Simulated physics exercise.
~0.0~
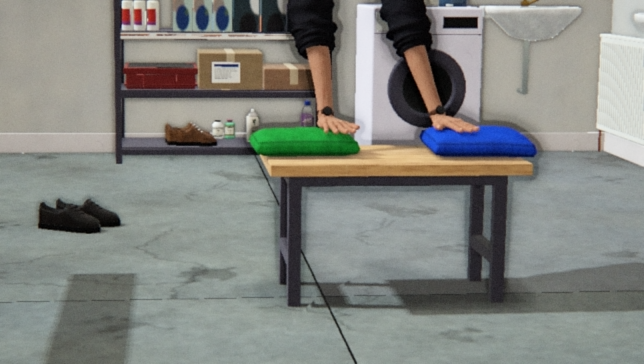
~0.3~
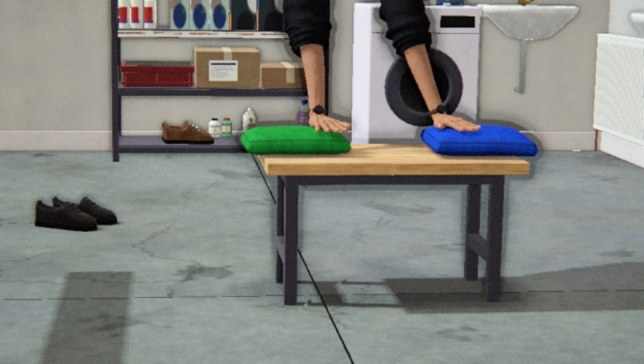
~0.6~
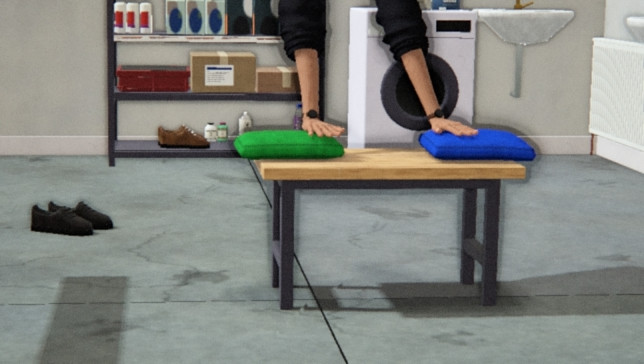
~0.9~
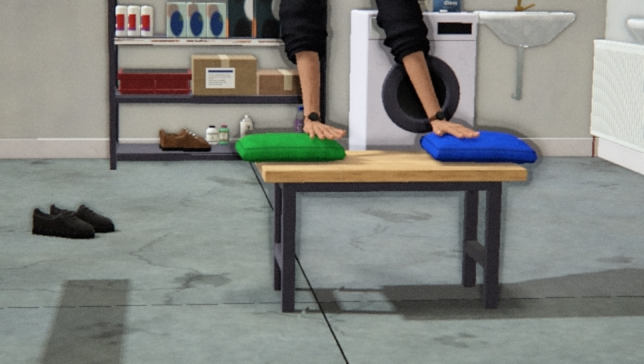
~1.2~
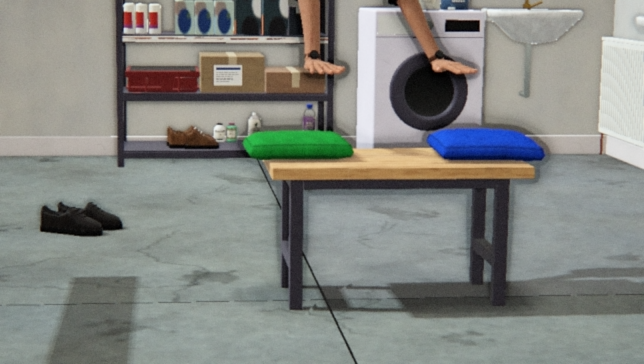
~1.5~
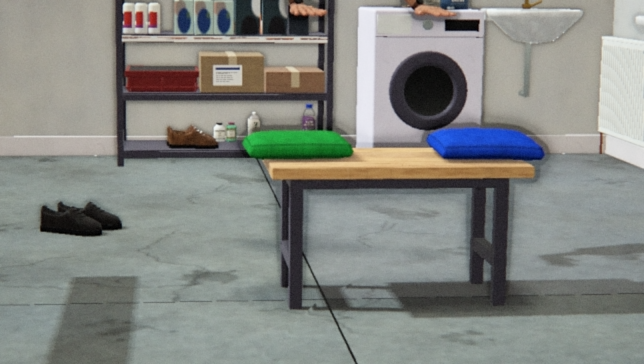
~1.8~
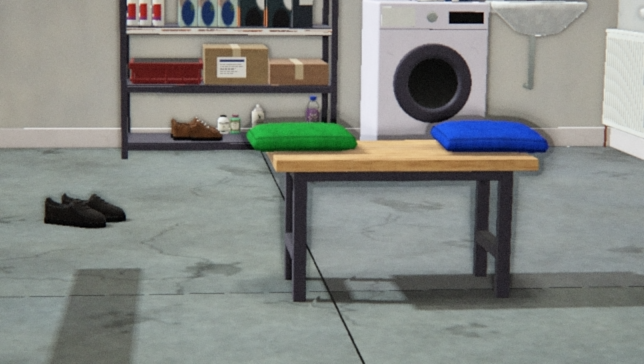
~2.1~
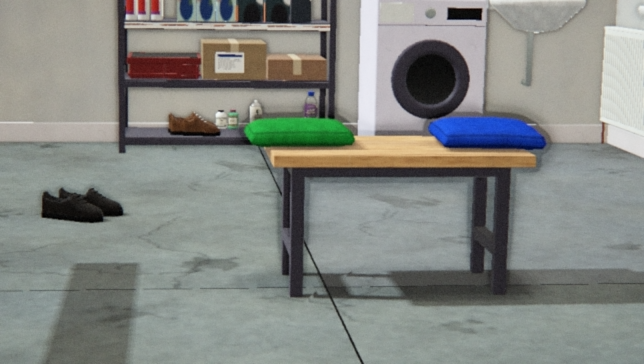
A green soft bag and a blue cushion lie at the left and right ends of a low wooden-topped table with dark legs, poking out slightly past its edges. The slightly swaying view faces a utility room with a grey floor, dark shoes at left, shelves of boxes and bottles behind, and a white washing machine beside a sink. Two hands reach down from above and rest on them, one on each. Then the hands let go, lift and draw back out of sight. Both stay where they are, lying still on the table.
